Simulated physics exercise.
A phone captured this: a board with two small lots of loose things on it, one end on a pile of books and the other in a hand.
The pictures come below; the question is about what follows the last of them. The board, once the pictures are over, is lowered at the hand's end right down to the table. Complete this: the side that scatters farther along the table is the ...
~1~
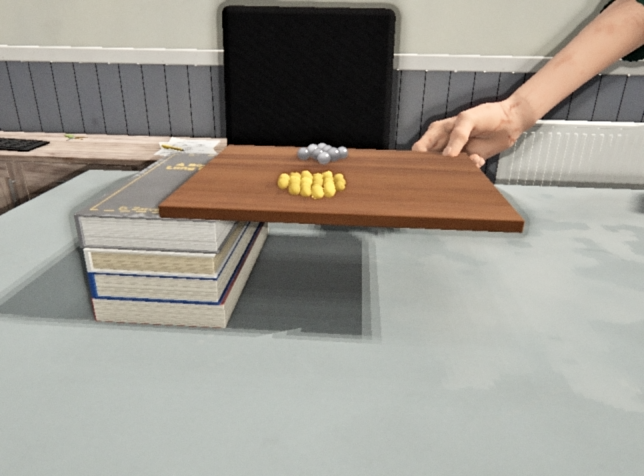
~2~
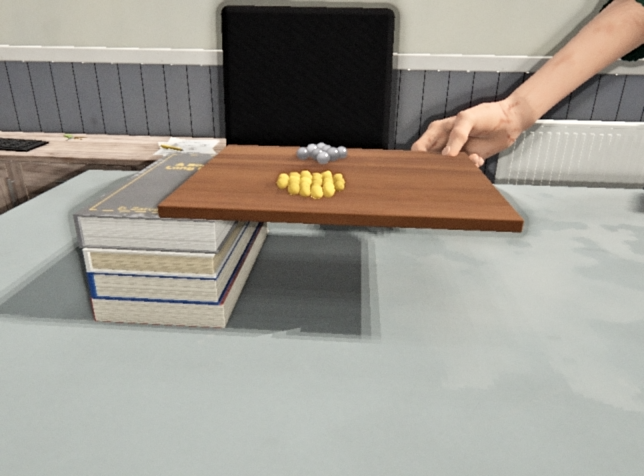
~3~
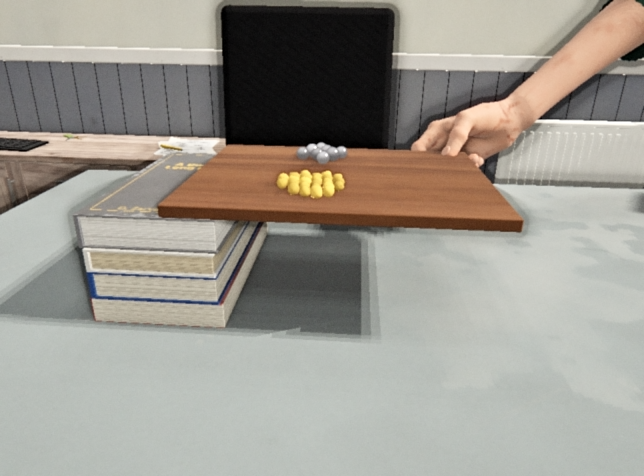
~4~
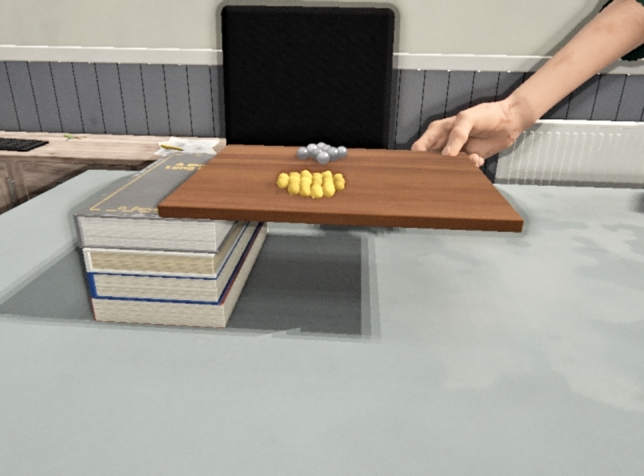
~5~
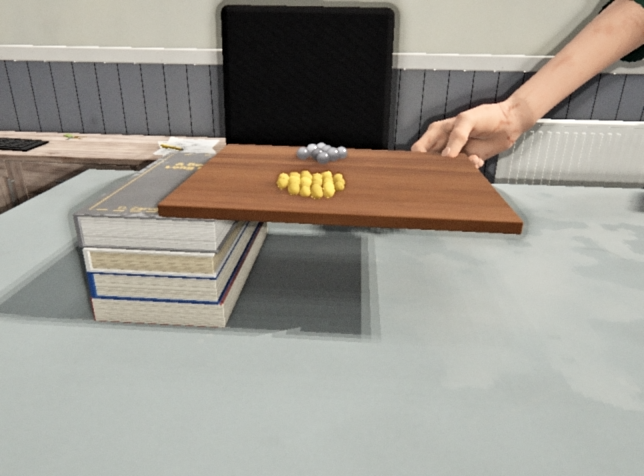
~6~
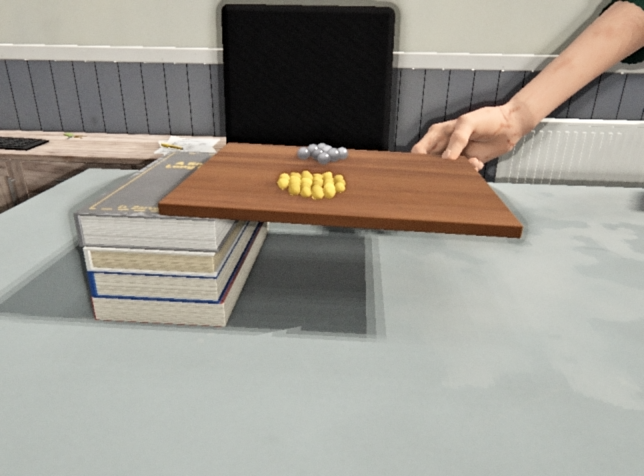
... back side.
Then, 0.45 s later than the last frame, board sloping at 12°; near lot every one still on the board; far lot every one still on the board.
Then, 0.92 s later than the last frame, board sloping at 23°; near lot every one still on the board; far lot mostly up to a board's length out.
Then, 1.49 s later than the last frame, board resting at 26°; near lot mostly less than half a board's length out; far lot mostly one to two board lengths out.
When it is over, board resting at 26°; near lot mostly less than half a board's length out; far lot mostly more than two board lengths out, roughly half gone off the table; the far lot has gone farther.
